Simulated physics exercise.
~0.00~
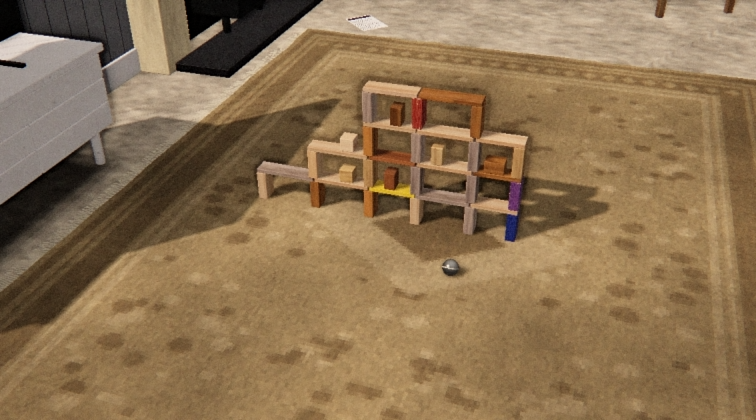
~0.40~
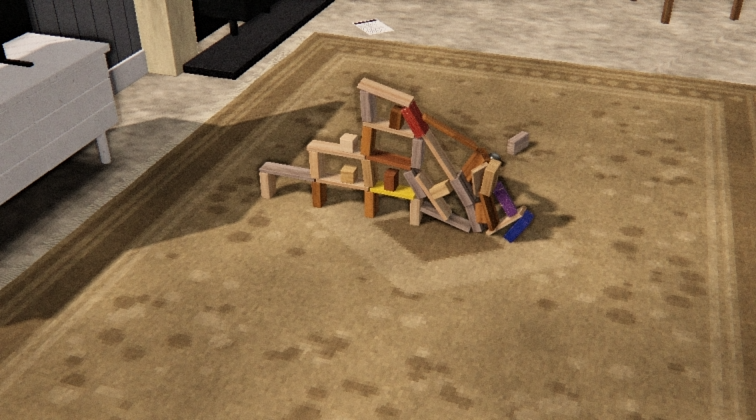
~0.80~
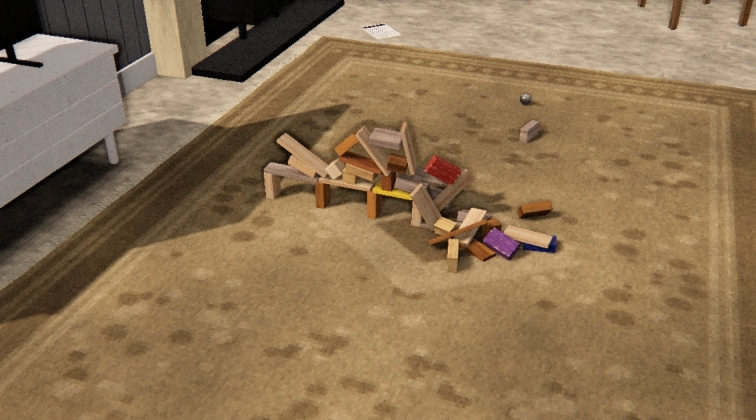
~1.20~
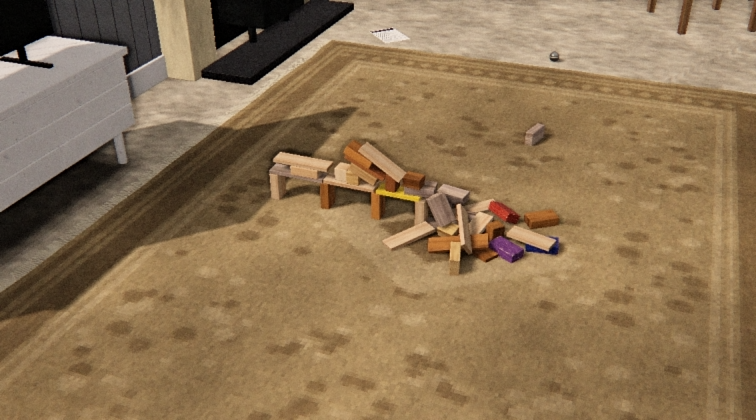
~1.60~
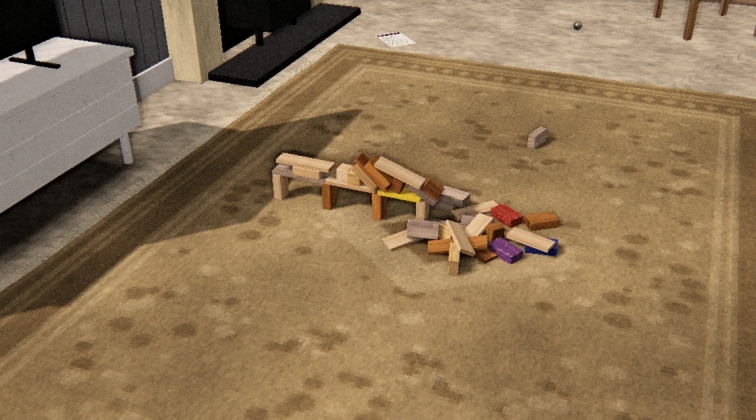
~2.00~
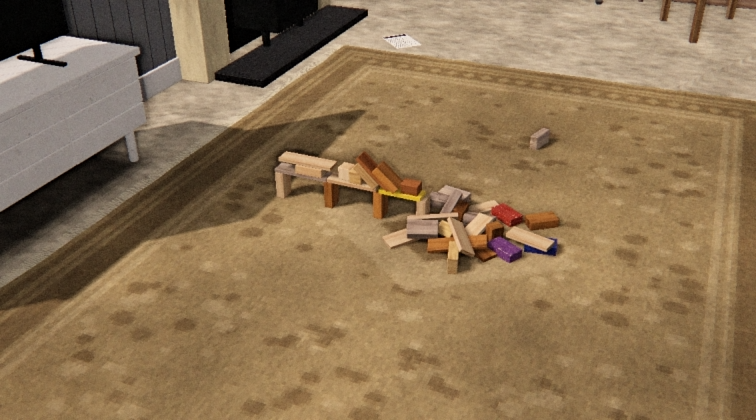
A small steel ball rolls across a patterned rug toward the right end of a stepped structure of wooden blocks. It knocks through the bottom posts there, and the right side buckles, with the blue, purple and red posts leaning. The upper levels then cave in and spill down to the right, while the ball rolls on behind toward the far edge of the rug. A few more pieces slump and settle as the ball leaves the rug and passes out of view. The low left section still stands, topped with fallen planks, and the yellow plank remains in place beside the heap.
